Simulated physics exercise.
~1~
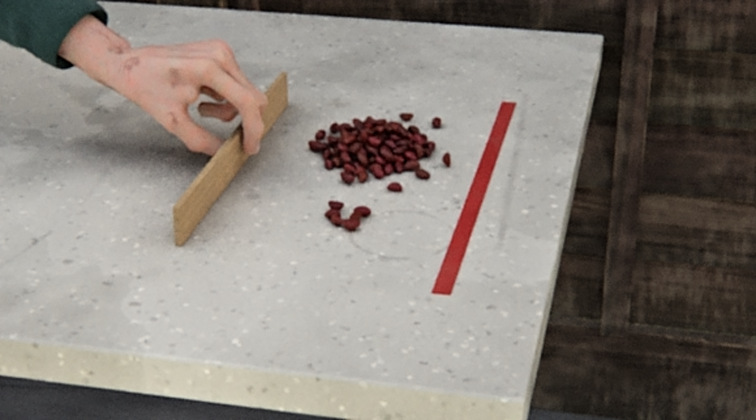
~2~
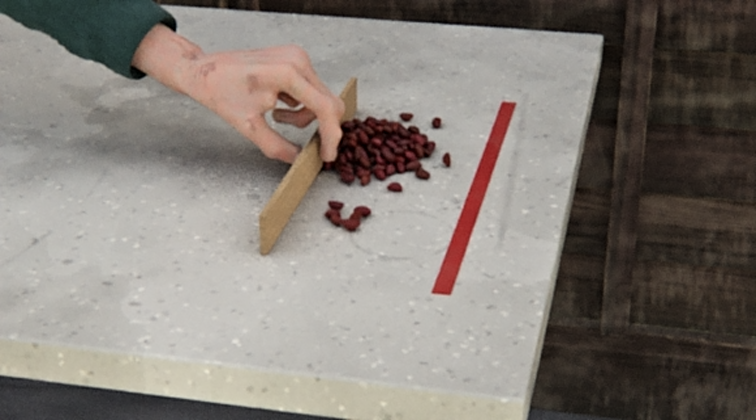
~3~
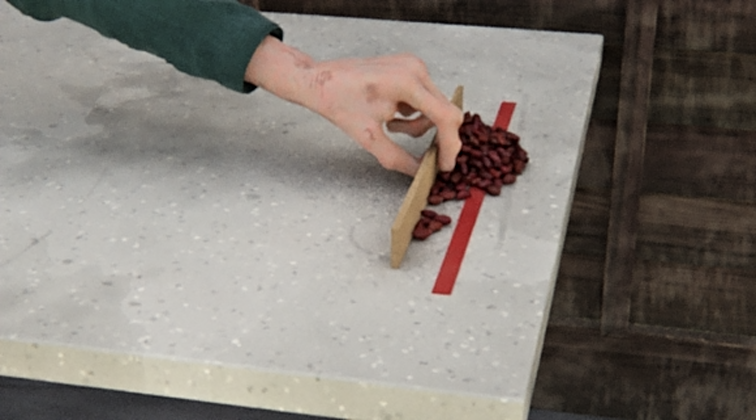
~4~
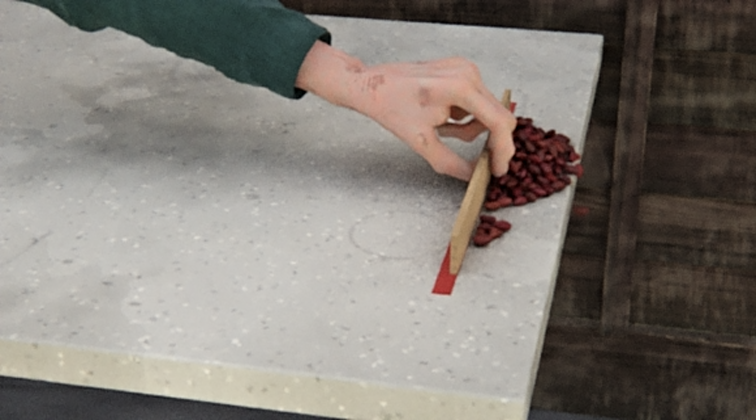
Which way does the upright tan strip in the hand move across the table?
It moves to the right, pushing the beans ahead of it until it stops at the red tape.
